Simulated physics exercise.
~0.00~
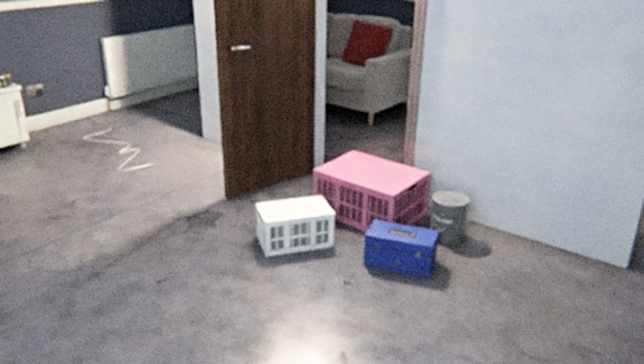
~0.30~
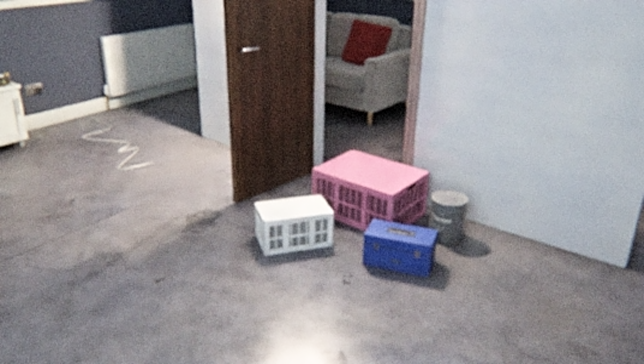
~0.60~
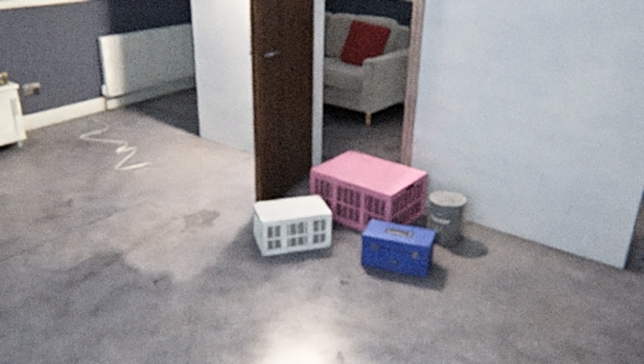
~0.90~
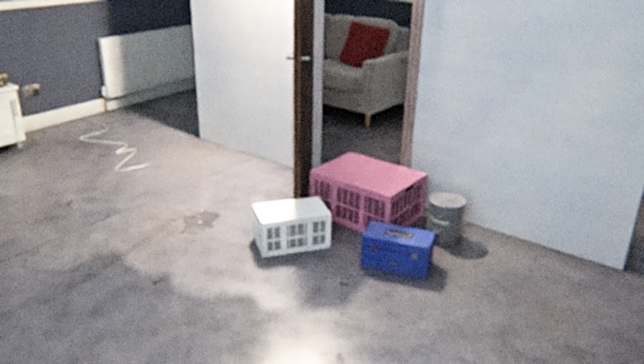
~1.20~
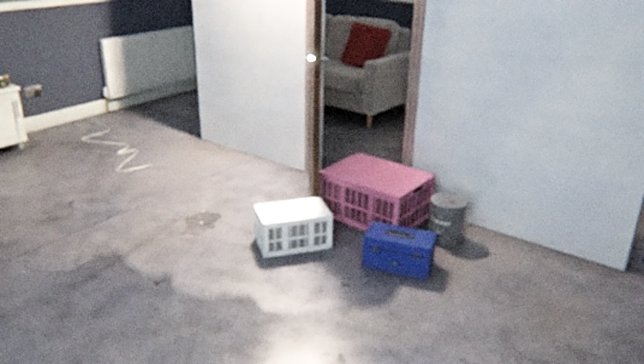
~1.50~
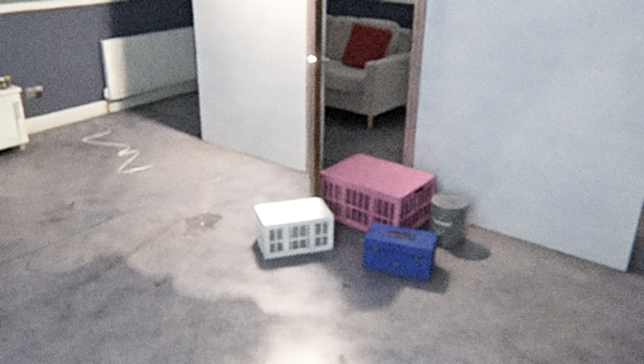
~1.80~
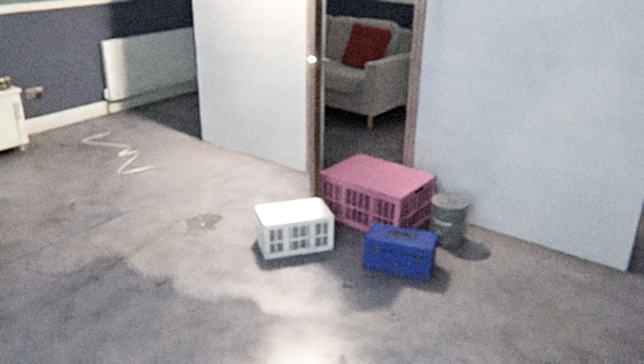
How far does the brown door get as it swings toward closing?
It only gets partway, stopping short at the pink crate with the doorway still open.
